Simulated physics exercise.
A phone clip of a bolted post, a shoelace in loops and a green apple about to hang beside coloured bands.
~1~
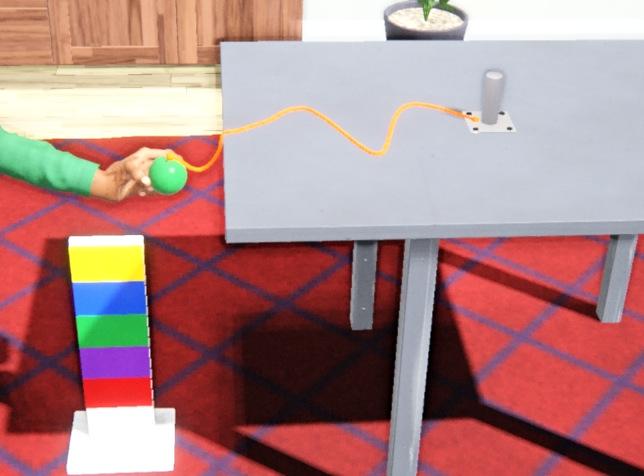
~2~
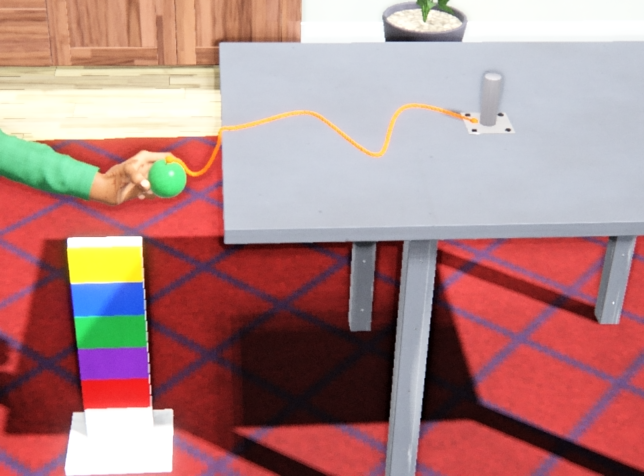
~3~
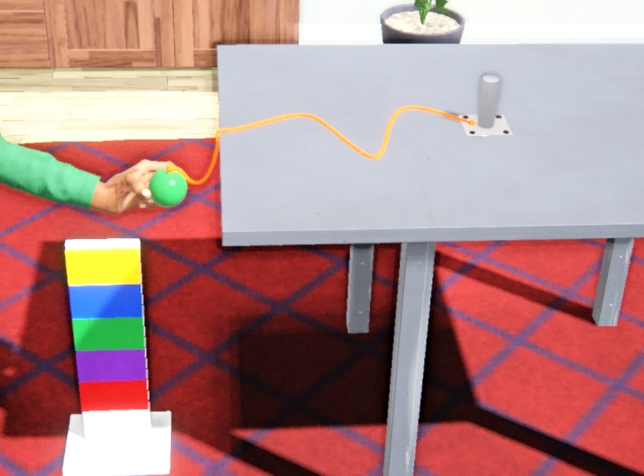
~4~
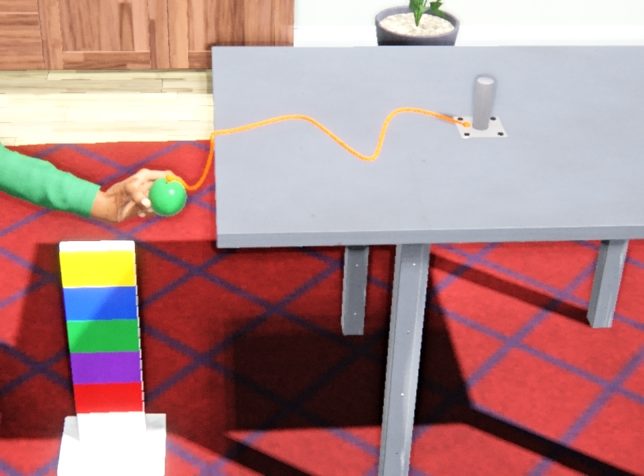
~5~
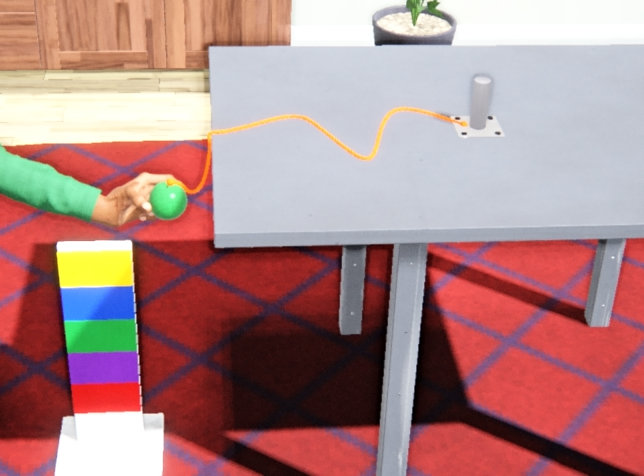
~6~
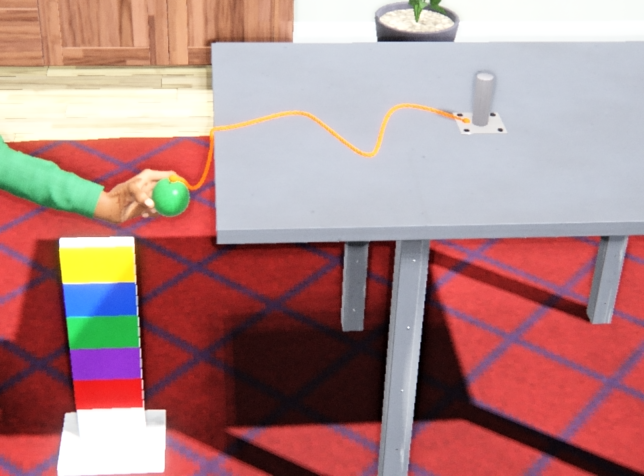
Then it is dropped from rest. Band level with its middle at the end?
Purple band.
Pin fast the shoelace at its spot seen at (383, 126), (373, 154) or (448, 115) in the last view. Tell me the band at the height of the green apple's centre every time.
In order: Green; blue; purple.
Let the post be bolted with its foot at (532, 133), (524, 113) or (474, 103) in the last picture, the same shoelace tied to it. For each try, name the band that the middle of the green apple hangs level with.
In that order: Green; green; purple.
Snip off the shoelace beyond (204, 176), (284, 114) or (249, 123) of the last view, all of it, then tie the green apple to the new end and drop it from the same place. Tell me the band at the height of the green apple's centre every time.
Green; none, it hangs higher; yellow.
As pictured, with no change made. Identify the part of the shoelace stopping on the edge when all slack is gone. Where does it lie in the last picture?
It's the point at about (330, 131).
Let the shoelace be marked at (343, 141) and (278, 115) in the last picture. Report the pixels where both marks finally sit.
I'd put the first at about (239, 138) and the other at about (217, 208).
A little later, apple near (181, 365); level with purple.
Next, apple near (256, 343); level with purple.
Later still, apple near (194, 358); level with purple.
When it is over, apple near (225, 358); level with purple. Its middle rests at the purple band.
